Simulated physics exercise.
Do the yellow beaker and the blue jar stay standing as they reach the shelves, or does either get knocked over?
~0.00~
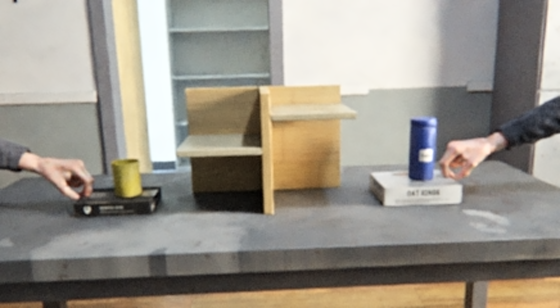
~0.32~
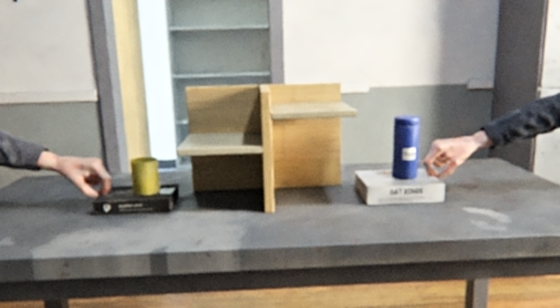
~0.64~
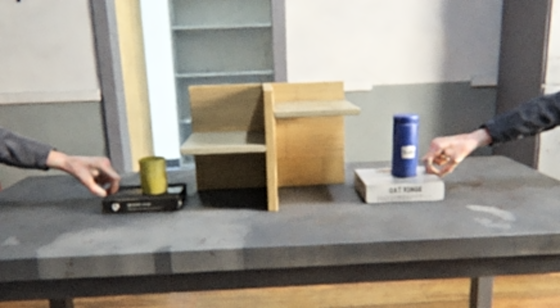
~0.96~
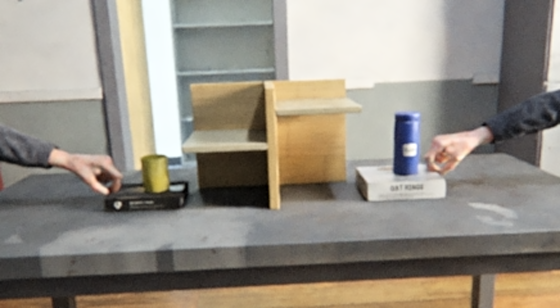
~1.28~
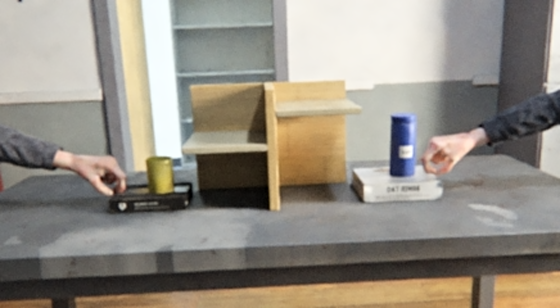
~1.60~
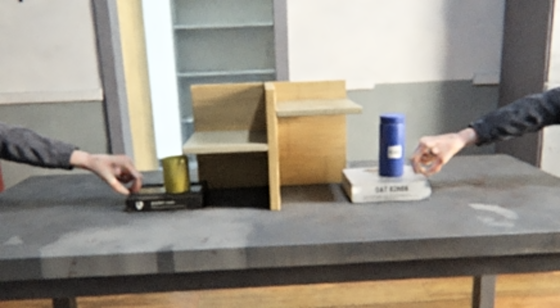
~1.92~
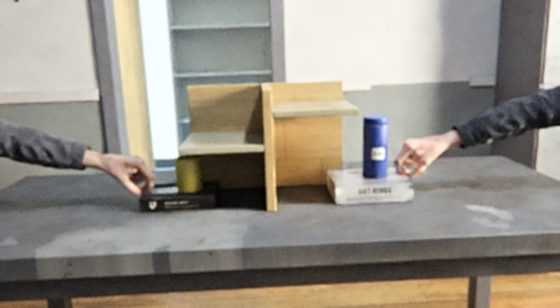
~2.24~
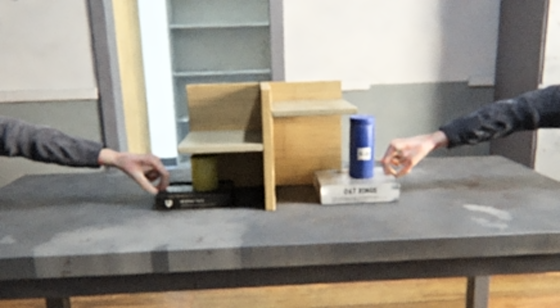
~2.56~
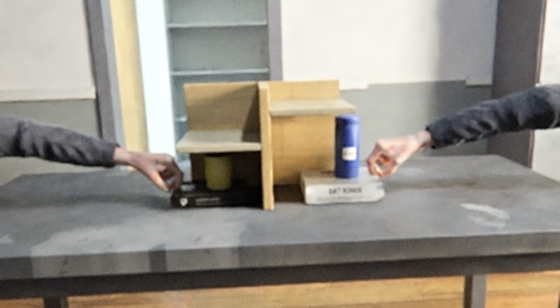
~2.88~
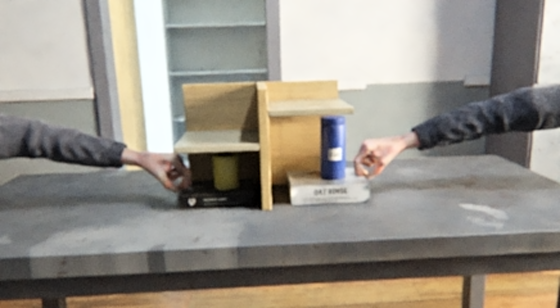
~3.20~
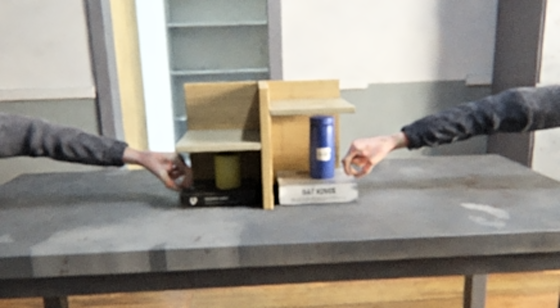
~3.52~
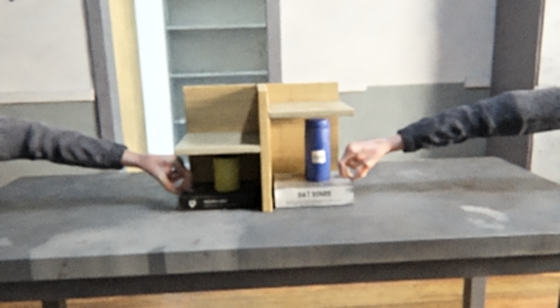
Both stay standing. The yellow beaker passes under the left shelf and the blue jar passes under the right one, each still upright on its box.
